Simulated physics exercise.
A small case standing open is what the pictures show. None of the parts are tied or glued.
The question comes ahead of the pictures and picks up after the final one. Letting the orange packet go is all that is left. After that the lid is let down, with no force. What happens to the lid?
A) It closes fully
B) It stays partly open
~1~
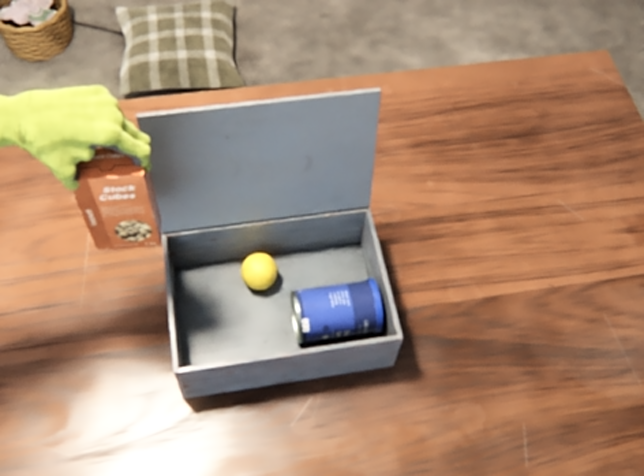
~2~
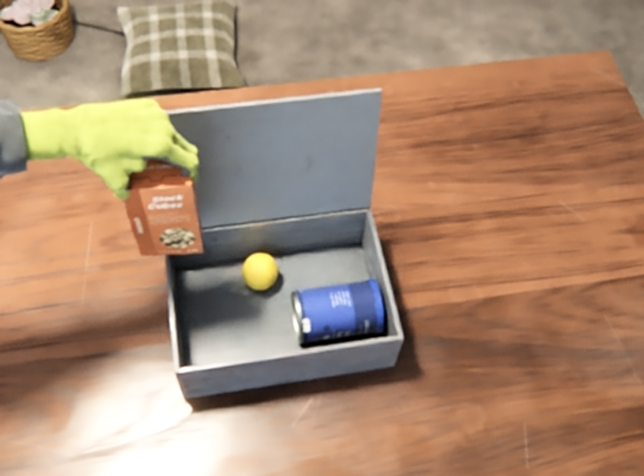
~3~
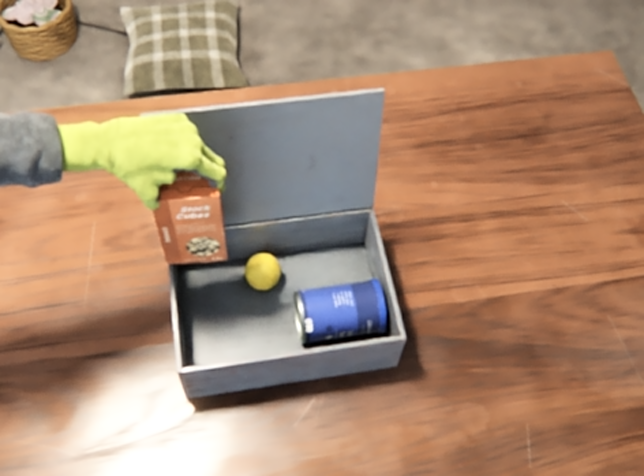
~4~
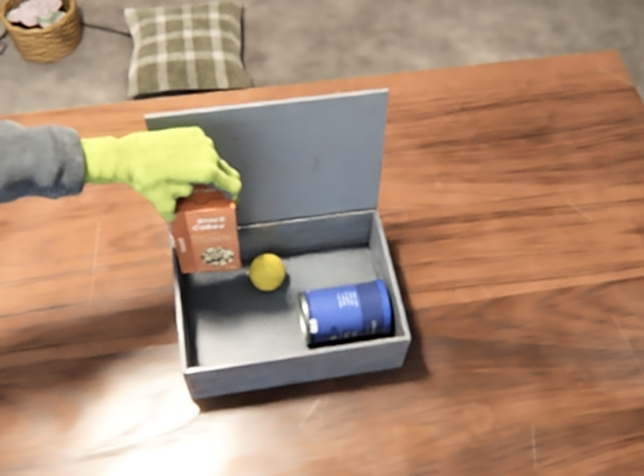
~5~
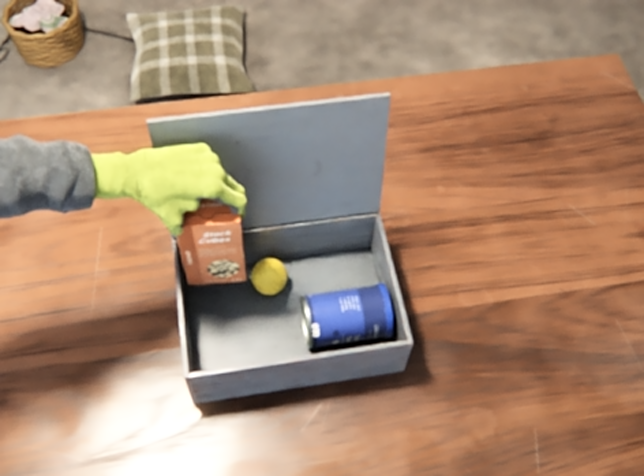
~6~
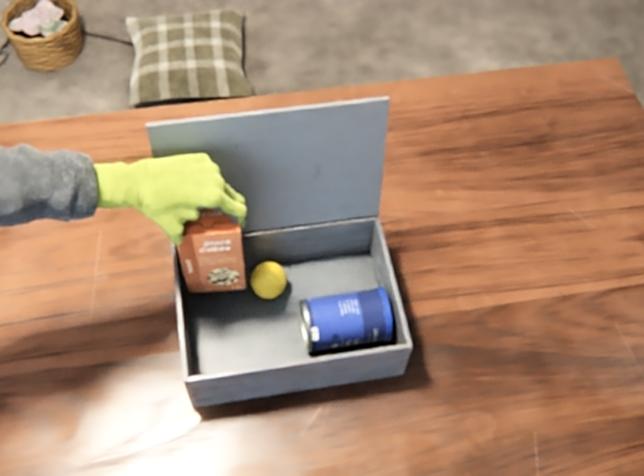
It closes fully (A).
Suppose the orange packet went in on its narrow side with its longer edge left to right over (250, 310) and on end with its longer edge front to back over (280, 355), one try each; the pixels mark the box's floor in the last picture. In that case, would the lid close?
Try 1: Lid shut; try 2: Lid not shut.
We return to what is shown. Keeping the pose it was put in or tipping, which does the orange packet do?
In the end, it winds up askew.
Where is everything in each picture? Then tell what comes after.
In the first frame, coming down; orange packet (119, 201); yellow lemon (259, 271).
In the second frame, coming down; orange packet (165, 209); yellow lemon (260, 272).
In the third frame, coming down; orange packet (191, 219); yellow lemon (263, 271).
In the fourth frame, coming down; orange packet (206, 229); yellow lemon (267, 272).
In the fifth frame, coming down; orange packet (212, 243); yellow lemon (269, 276).
In the sixth frame, in place under the hand; orange packet (212, 251); yellow lemon (269, 280).
Then, 1.00 s after the last picture, lid starting down; orange packet slid about its own width near (216, 272).
Then, 1.60 s after the last picture, lid 60° above the rim; orange packet tipped 5° from how it was near (216, 275).
Then, 1.80 s after the last picture, lid 35° above the rim; orange packet tipped 26° from how it was near (217, 294).
Then, 2.00 s after the last picture, lid shut; orange packet on its side near (218, 325).
At rest, lid shut; tipped over in the box, orange packet; the other 2 in place. Seen from the same camera at the end, orange packet near (219, 325).
